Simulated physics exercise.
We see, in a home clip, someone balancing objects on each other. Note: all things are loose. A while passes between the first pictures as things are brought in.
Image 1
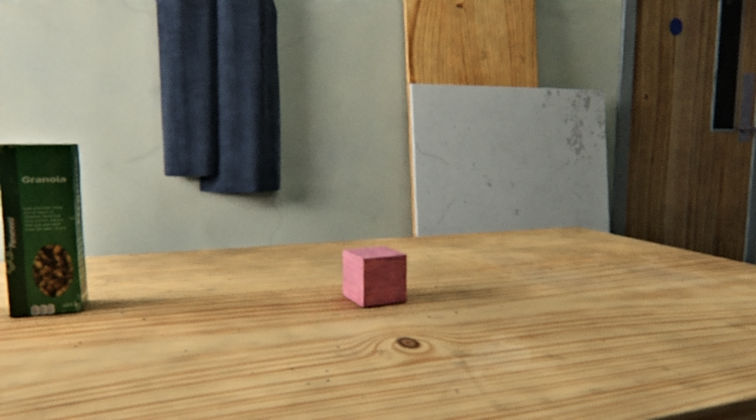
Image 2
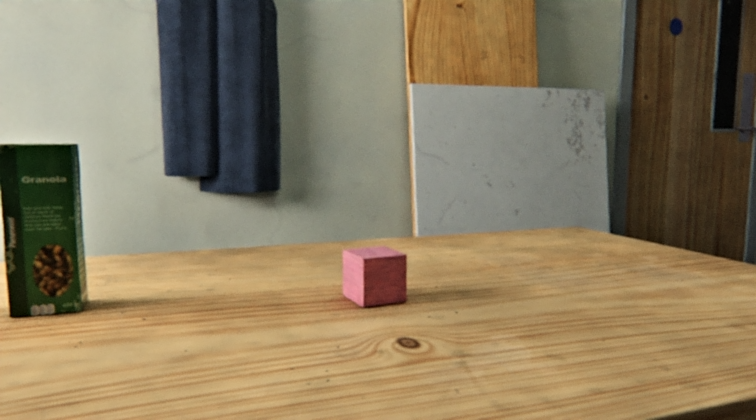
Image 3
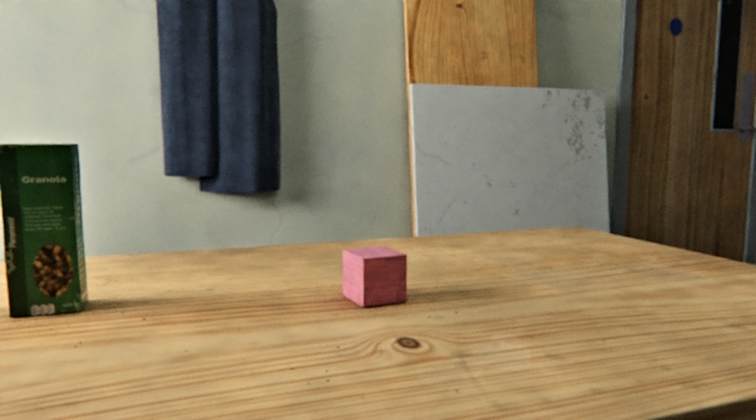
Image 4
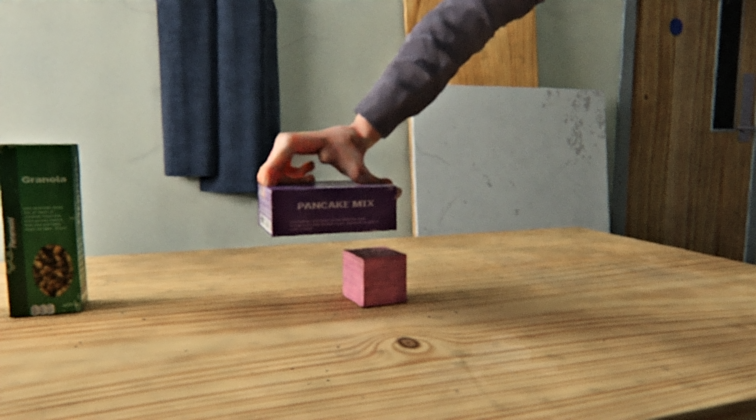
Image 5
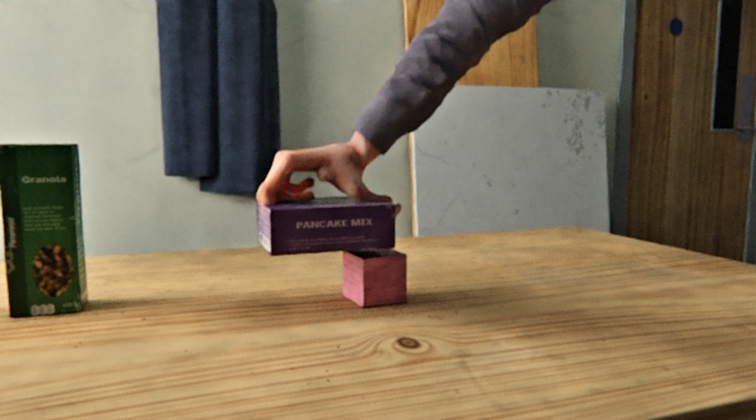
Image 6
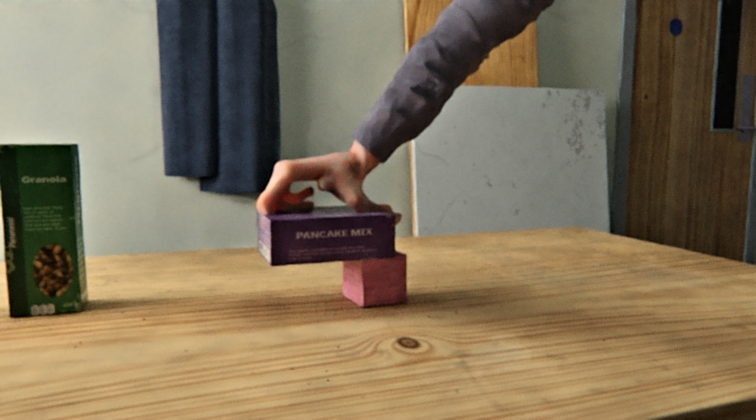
A hand in a dark grey sleeve works above a light wooden table, seen from a fixed, level view facing a pale wall. A green granola carton stands at left and a pink block sits near the middle, with a dark blue cloth, leaning boards and a brown door behind. After a still stretch, the hand lowers a purple pancake mix box onto the block, offset leftward, and keeps holding it.
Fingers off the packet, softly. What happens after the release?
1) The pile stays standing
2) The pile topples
2, the pile topples.
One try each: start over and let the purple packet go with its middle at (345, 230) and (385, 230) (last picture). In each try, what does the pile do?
Result 1: Pile falls; result 2: Pile stable.
Then, 0.20 s after the last picture, purple packet tipped 23° from how it was near (318, 246).
Then, 0.30 s after the last picture, purple packet tipped 35° from how it was near (316, 251).
Then, 0.40 s after the last picture, purple packet tipped 34° from how it was near (317, 252).
Then, 1.00 s after the last picture, purple packet tipped 35° from how it was near (316, 252).
At rest, left askew, purple packet; the other 2 in place. Seen from the same camera at the end, purple packet near (316, 252). The pile gives way.
